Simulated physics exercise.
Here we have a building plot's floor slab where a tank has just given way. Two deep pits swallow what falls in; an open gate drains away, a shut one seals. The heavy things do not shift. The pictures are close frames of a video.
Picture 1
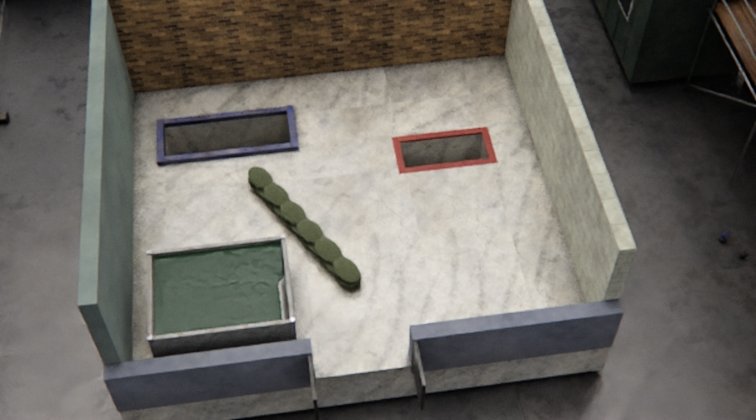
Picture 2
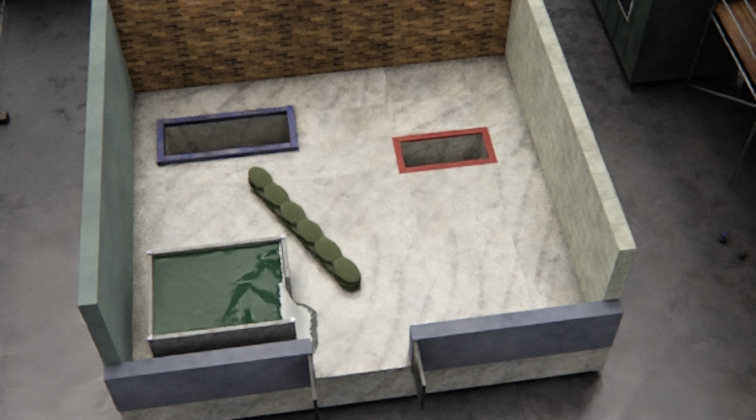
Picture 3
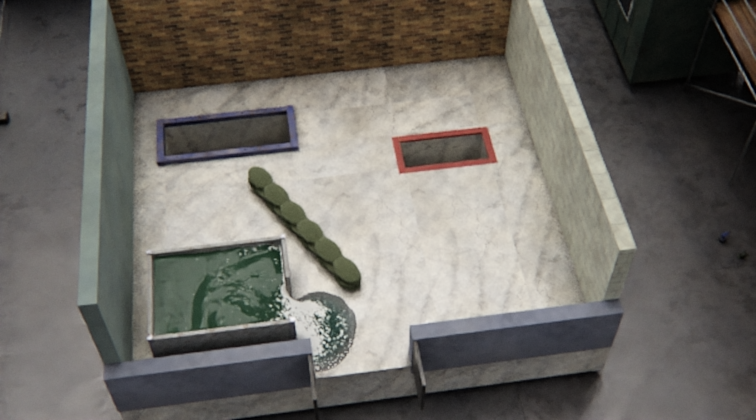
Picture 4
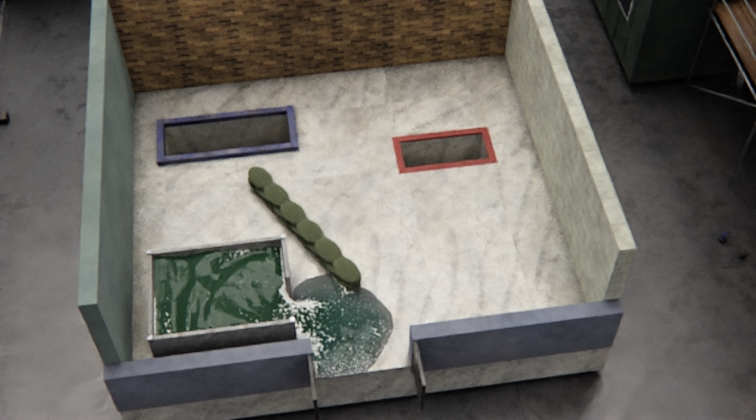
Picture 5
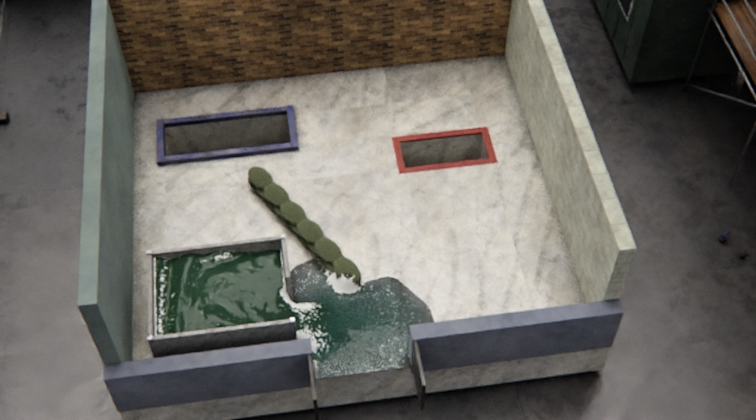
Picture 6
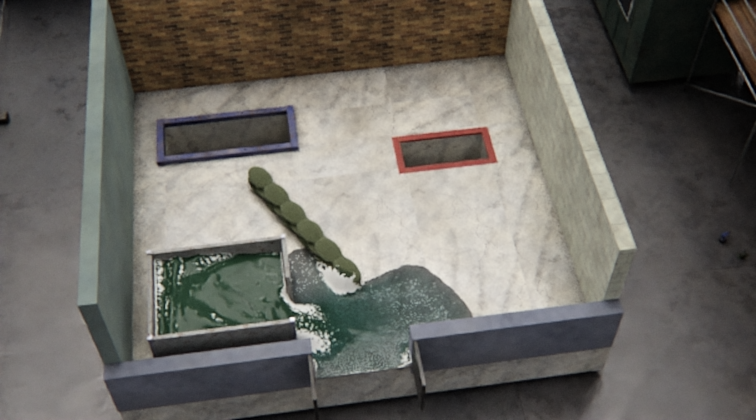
A pale, marbled floor slab enclosed by low walls, with brick along the back, is seen from high above by a still camera. A blue-framed pit lies back left, a smaller red-framed pit right, a diagonal row of green bushes between them, and a tank of green water front left. Water pours through the tank's right side, foams, and spreads rightward around the bushes' near end and along the front wall.
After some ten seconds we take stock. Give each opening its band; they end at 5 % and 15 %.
One by one: The gate takes over 15 %; the red pit takes over 15 %; the blue pit takes under 5 %.
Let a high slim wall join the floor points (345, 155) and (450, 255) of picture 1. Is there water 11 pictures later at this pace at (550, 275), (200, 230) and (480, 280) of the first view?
In that order: Flooded, no water, flooded.
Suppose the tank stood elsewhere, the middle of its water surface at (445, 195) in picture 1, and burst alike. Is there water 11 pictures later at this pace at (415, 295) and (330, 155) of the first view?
In turn: Wet, clear.
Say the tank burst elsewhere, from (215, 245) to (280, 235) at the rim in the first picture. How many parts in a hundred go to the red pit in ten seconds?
Roughly, in per cent: Red 6.
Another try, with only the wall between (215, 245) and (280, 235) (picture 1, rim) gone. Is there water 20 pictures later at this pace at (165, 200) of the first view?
Verdict: Covered.
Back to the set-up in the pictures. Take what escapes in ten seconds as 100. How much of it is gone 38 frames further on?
About 75 per cent.
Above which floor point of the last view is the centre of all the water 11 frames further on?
I would point to (319, 307).
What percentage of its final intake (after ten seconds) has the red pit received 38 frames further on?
Close to 50 %.
A moment on, water covers 25 % of the floor; the gate 7 %, the red pit 0 %, the blue pit 0 %.
Next, water covers 35 % of the floor; the gate 13 %, the red pit 0 %, the blue pit 0 %.
Then, water covers 40 % of the floor; the gate 18 %, the red pit 1 %, the blue pit 0 %.
Later, water covers 55 % of the floor; the gate 24 %, the red pit 9 %, the blue pit 0 %.
In the end, water covers 80 % of the floor; the gate 28 %, the red pit 17 %, the blue pit 0 %.
